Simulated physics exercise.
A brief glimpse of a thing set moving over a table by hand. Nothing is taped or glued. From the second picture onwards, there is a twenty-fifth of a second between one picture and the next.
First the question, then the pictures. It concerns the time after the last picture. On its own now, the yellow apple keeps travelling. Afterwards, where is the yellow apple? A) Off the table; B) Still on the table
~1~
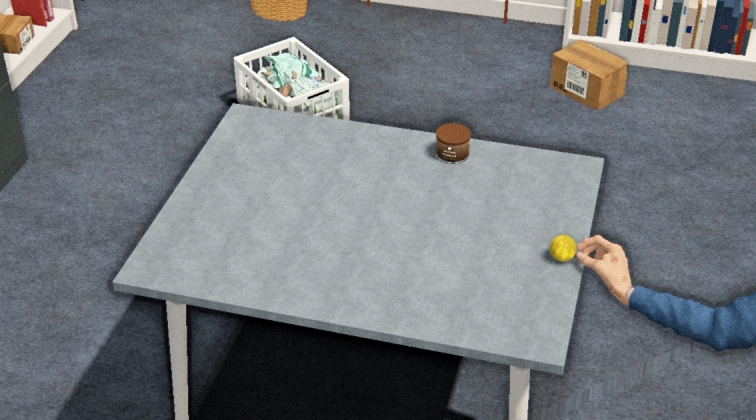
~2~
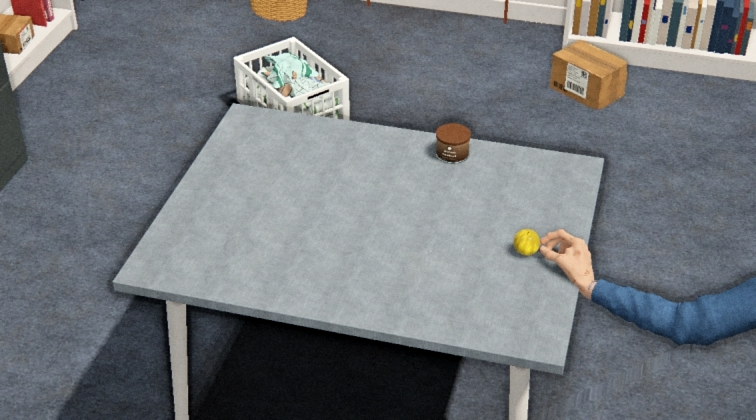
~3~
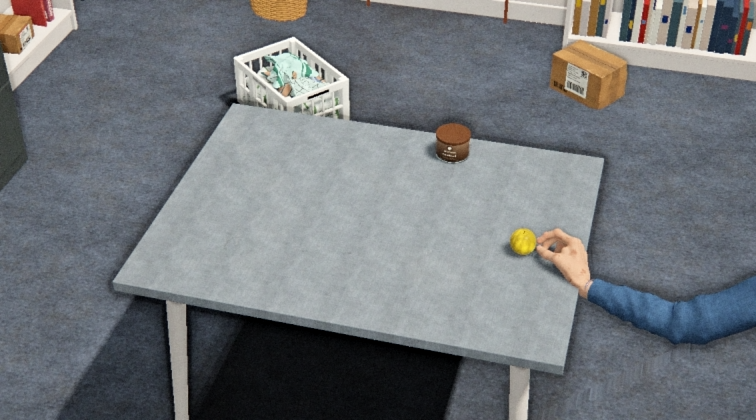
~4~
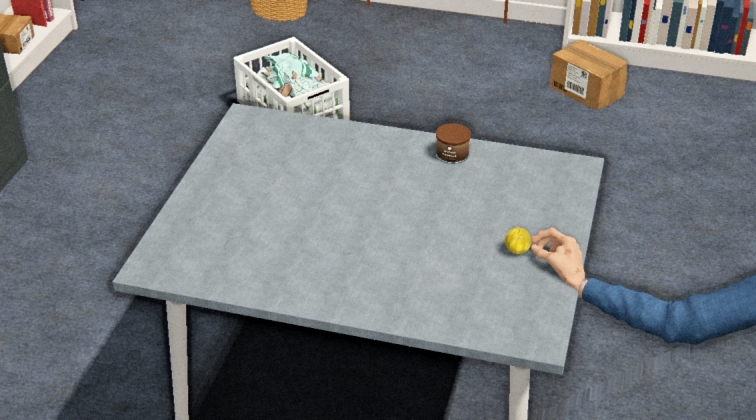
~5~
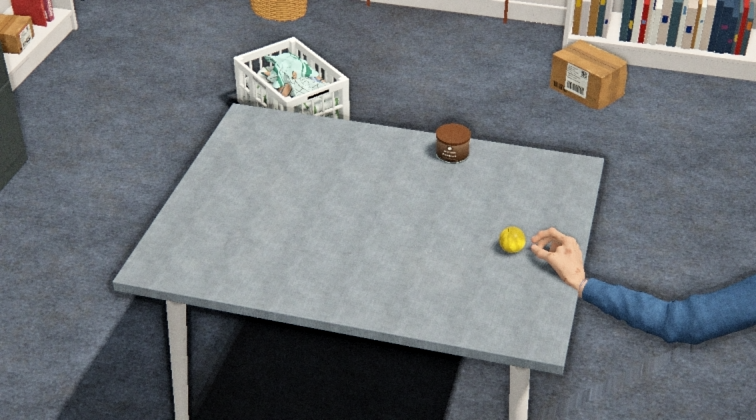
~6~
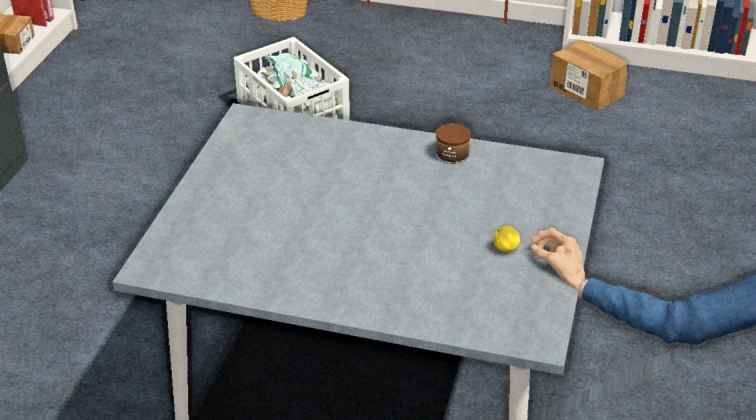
B.
Then, 0.20 s after the last picture, yellow apple rolled about its own width near (482, 235).
Then, 0.40 s after the last picture, yellow apple rolled well along near (462, 232).
Then, 0.80 s after the last picture, yellow apple rolled well along near (436, 227).
At rest, moved from the start, yellow apple. Seen from the same camera at the end, yellow apple near (428, 226).
